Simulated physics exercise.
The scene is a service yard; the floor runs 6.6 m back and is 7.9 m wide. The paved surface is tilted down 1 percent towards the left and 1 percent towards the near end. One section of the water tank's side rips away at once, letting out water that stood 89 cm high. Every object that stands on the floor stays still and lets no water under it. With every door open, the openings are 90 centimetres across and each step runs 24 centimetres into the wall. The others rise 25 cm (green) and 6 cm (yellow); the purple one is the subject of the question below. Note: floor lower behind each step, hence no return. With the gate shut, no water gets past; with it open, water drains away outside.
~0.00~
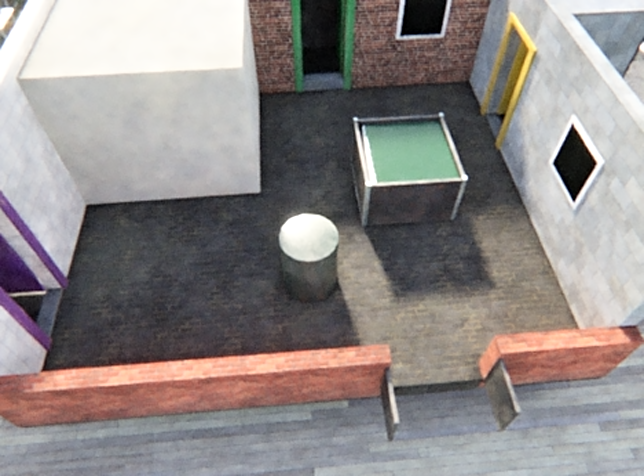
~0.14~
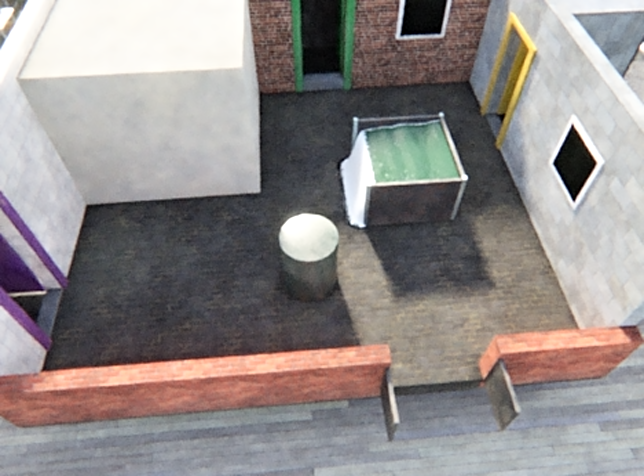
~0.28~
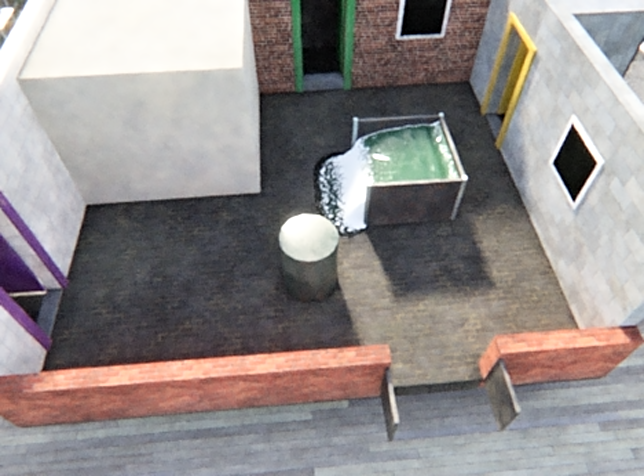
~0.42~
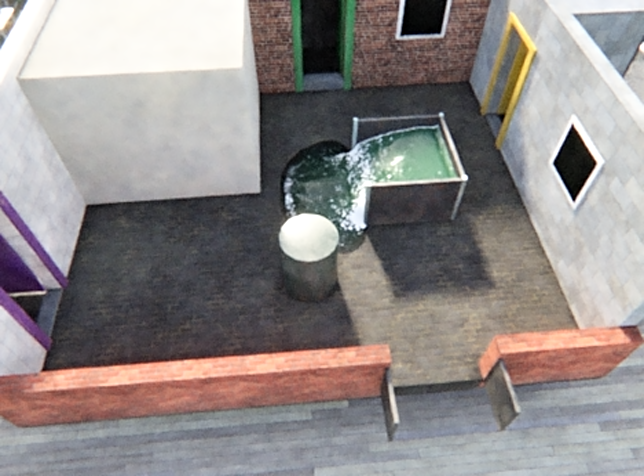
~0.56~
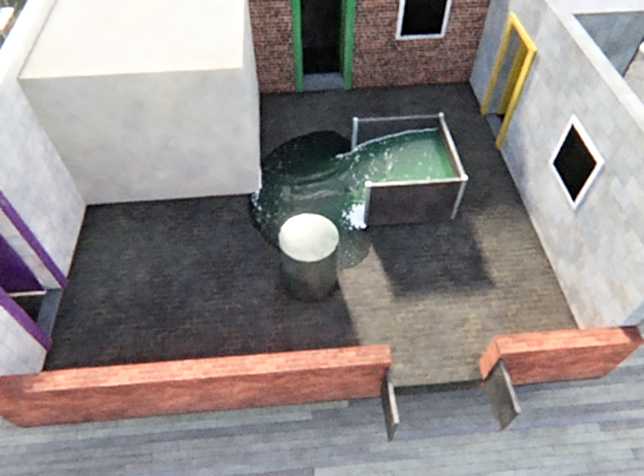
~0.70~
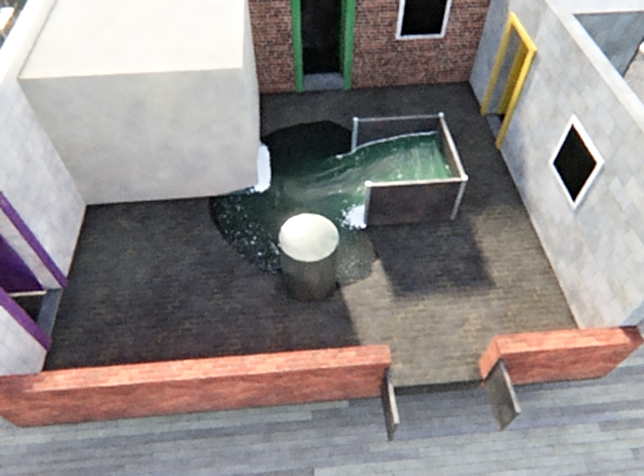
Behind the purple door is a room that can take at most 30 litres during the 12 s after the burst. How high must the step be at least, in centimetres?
About 19 cm.
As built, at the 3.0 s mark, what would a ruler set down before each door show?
Depth at purple 19 cm, at green 14 cm, at yellow 0 cm.
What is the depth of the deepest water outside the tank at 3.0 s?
Max depth: Around 40 cm.
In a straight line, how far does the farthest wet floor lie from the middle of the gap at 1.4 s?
Near 5.2 metres, give or take.
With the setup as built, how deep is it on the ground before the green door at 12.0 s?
The depth there is around 2.0 cm.
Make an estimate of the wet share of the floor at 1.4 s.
About 35 per cent.
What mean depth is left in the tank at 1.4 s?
I'd put it near 29 cm.
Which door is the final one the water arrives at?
Door: Yellow.
After 1.4 s water covers 35 % of the floor, deepest (44 cm) near (265, 185); it has not reached the purple door.
After 3.0 s water covers 55 % of the floor, deepest (40 cm) near (34, 401); 19 cm at the purple door, 107 litres in over its 6 cm step.
After 12.0 s water covers 95 % of the floor, deepest (10 cm) near (34, 401); 8 cm at the purple door, 244 litres in over its 6 cm step.
At the purple door as built, the water arrived by 1.7 s and peaked near 24 cm at 2.2 s.
Run again over the same 12 s with other heights there, 55 litres in over 16 cm, 19 litres over 21.5 cm. The limit of 30 litres is kept from about 19 cm up.
